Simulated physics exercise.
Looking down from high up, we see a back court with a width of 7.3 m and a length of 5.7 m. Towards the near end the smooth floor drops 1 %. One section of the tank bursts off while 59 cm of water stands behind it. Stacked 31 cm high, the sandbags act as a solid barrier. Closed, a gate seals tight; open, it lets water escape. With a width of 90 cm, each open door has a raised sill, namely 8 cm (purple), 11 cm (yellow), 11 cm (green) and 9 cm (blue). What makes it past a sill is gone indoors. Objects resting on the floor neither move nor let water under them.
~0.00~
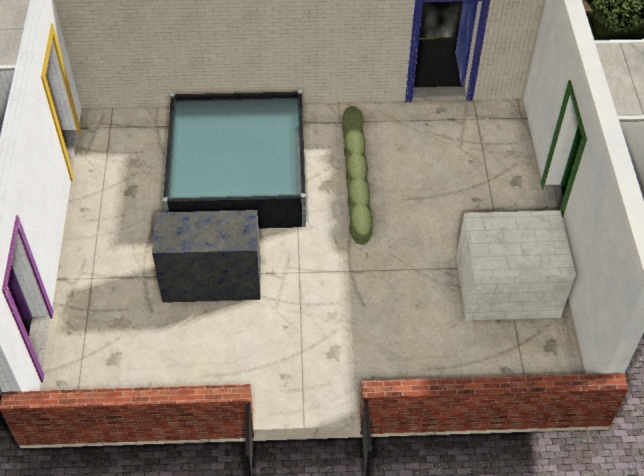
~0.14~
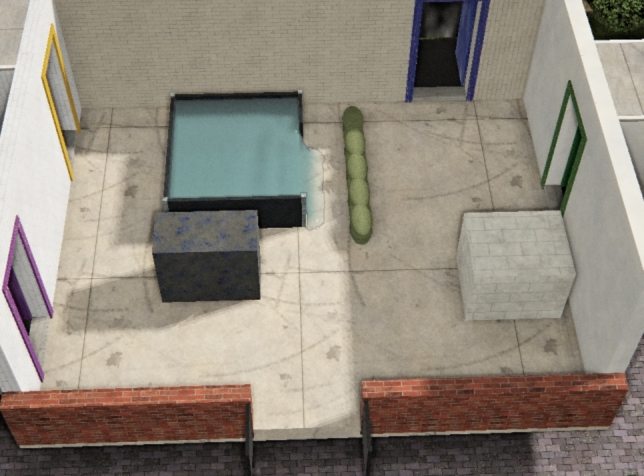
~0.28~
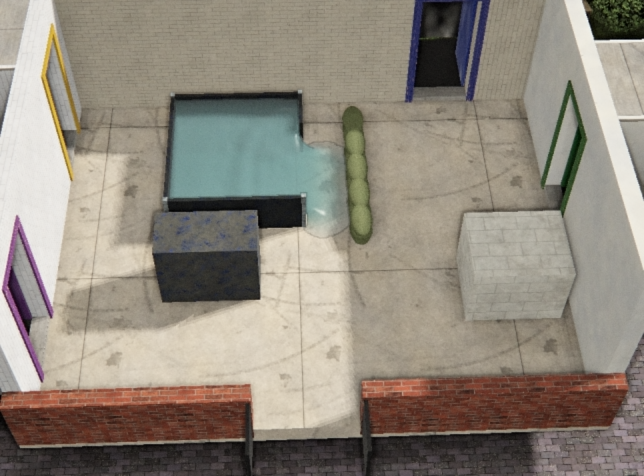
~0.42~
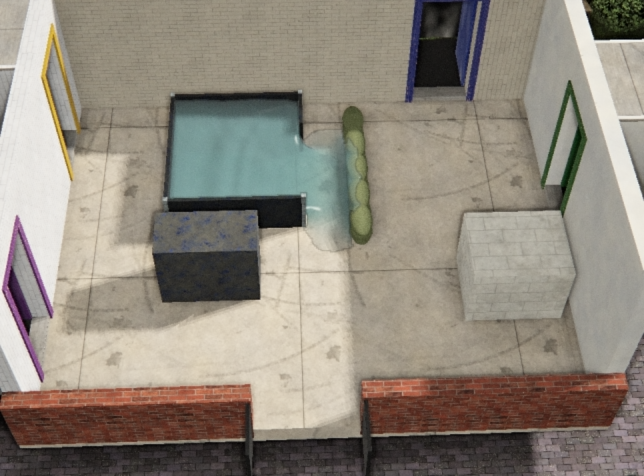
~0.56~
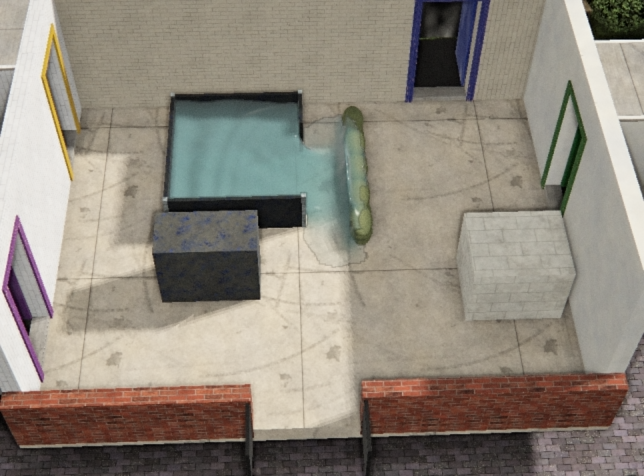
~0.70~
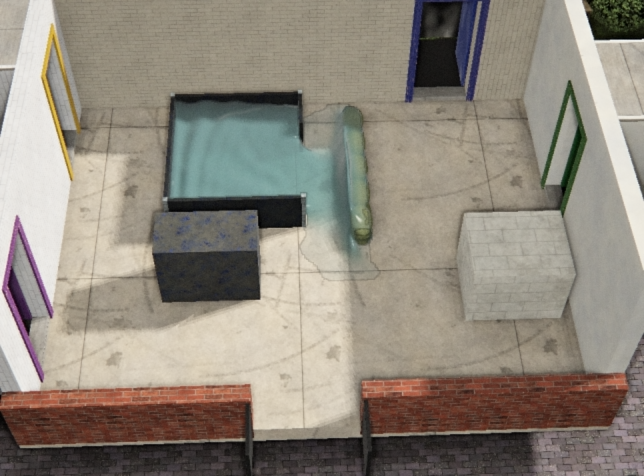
Water bursts from the tank's right side, hits the green barrier and spreads along it.
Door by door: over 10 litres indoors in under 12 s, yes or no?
Purple door: No, yellow door: No, green door: No, blue door: No.
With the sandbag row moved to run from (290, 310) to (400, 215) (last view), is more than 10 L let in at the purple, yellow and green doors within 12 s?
Result - purple: No, not exceeded, yellow: No, not exceeded, green: Yes, exceeded.
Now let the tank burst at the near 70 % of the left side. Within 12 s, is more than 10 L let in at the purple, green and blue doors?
Then: Purple beyond it, green short of it, blue short of it.
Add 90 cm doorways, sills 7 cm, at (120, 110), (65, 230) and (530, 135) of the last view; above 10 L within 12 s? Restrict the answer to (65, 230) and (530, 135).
Well, the first is shy of the mark and the second is beyond the mark.
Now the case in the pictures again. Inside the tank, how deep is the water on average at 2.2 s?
The mean depth is some 29 cm.
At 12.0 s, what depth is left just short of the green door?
Looks like about 5.0 cm at that spot.
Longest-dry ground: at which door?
It's the purple door.
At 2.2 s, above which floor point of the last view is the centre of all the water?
About (285, 193).
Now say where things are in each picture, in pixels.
In the first picture, the tank at (236, 148) is whole and still, 59 cm deep.
In the second picture, water pours out at (301, 177) and has run 0.8 m, to (310, 151); typically 11 cm deep outside, 59 cm at the tank's back.
In the third picture, the front is at (340, 150), 1.0 m from the gap at (301, 179); 1.1 m2 of floor is under water; 59 cm left at the back of the tank.
In the fourth picture, water pours out at (301, 180) and has run 1.3 m, to (342, 134); typically 16 cm deep outside, 59 cm at the tank's back.
In the fifth picture, water pours out at (301, 180) and has run 1.6 m, to (341, 118); typically 13 cm deep outside, 58 cm at the tank's back.
In the sixth picture, the front is at (368, 272), 1.9 m from the gap at (301, 180); 2.3 m2 of floor is under water; 51 cm left at the back of the tank.
After 1.4 s water covers 25 % of the floor and is deepest (46 cm) near (338, 191); purple door not reached, yellow door not reached, green door not reached, blue door not reached.
After 2.2 s water covers 55 % of the floor and is deepest (37 cm) near (339, 200); purple door not reached, yellow door not reached, green door not reached, blue door 3 cm at the sill, 0 L in.
After 3.5 s water covers 60 % of the floor and is deepest (23 cm) near (322, 108); purple door not reached, yellow door 10 cm at the sill, 0 L in, green door 7 cm at the sill, 0 L in, blue door 3 cm at the sill, 0 L in.
After 7.0 s water covers 85 % of the floor and is deepest (15 cm) near (333, 108); purple door 7 cm at the sill, 0 L in, yellow door 8 cm at the sill, 5 L in, green door 7 cm at the sill, 0 L in, blue door 2 cm at the sill, 0 L in.
After 12.0 s water covers 95 % of the floor and is deepest (8 cm) near (189, 415); purple door 6 cm at the sill, 0 L in, yellow door 4 cm at the sill, 5 L in, green door 5 cm at the sill, 0 L in, blue door 2 cm at the sill, 0 L in.
